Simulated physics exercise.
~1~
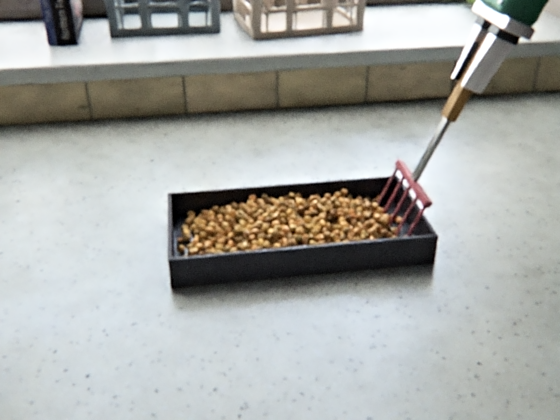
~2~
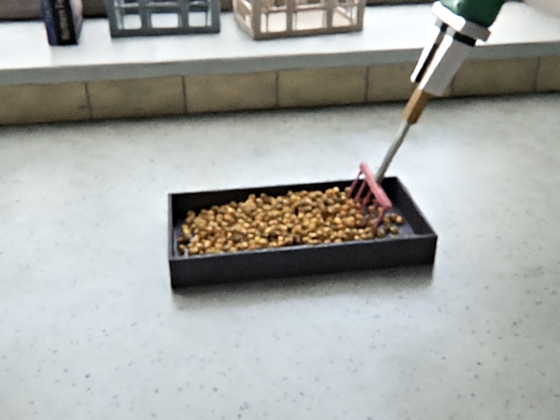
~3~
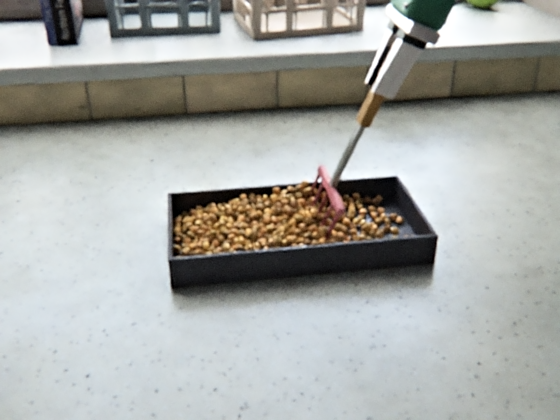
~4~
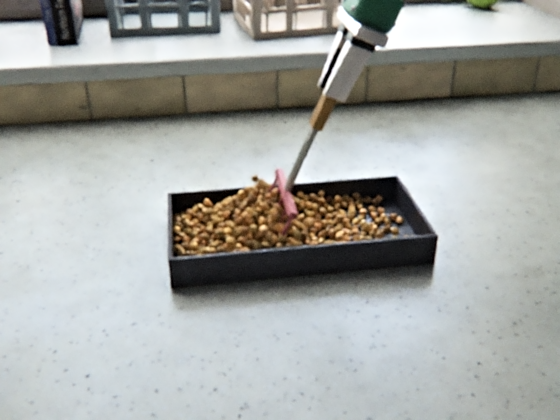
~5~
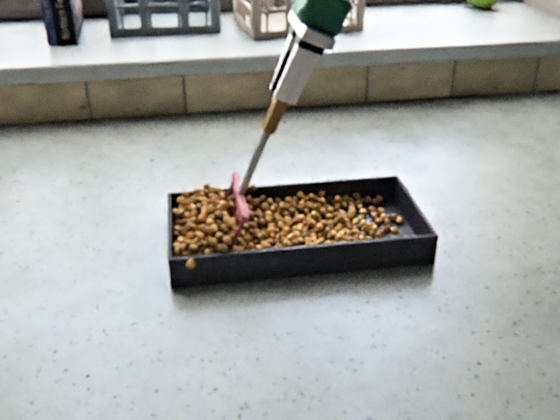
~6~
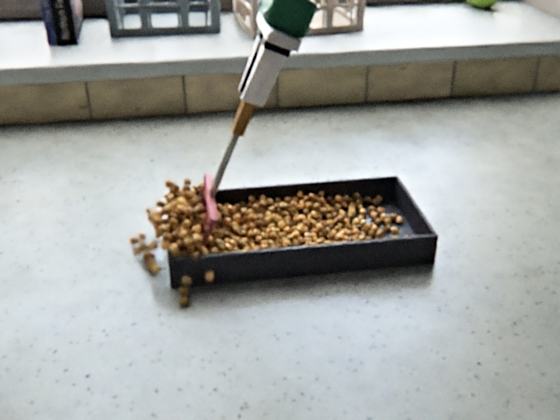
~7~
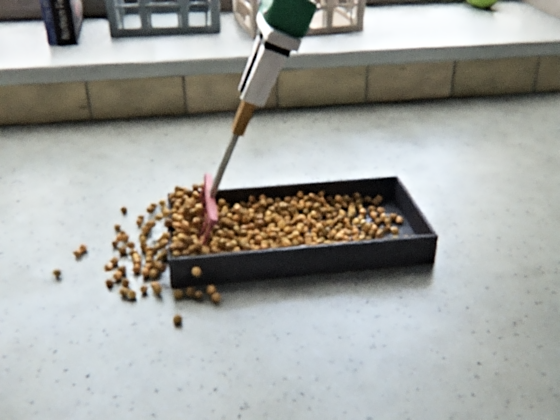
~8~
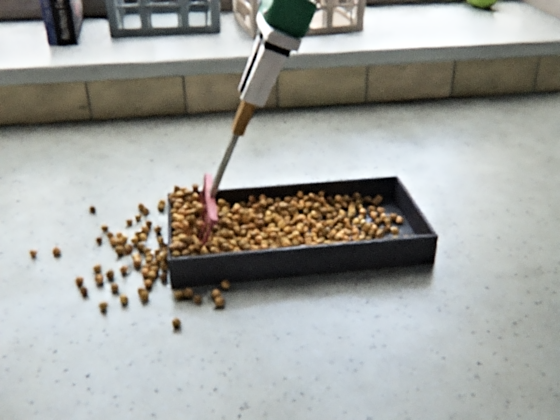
A shallow black rectangular tin of golden-brown chickpeas sits on a speckled pale grey countertop, seen from slightly above, with beige tiles and a white ledge holding crates behind it. A robot arm with a green and white end holds a reddish fork at the tin's right side. The fork sweeps left through the chickpeas, heaping them ahead of its prongs and leaving a thinner layer behind. Near the left end it stops, and the heap spills over the rim. Chickpeas scatter across the counter to the left and front, while most remain in the tin with the fork still among them.
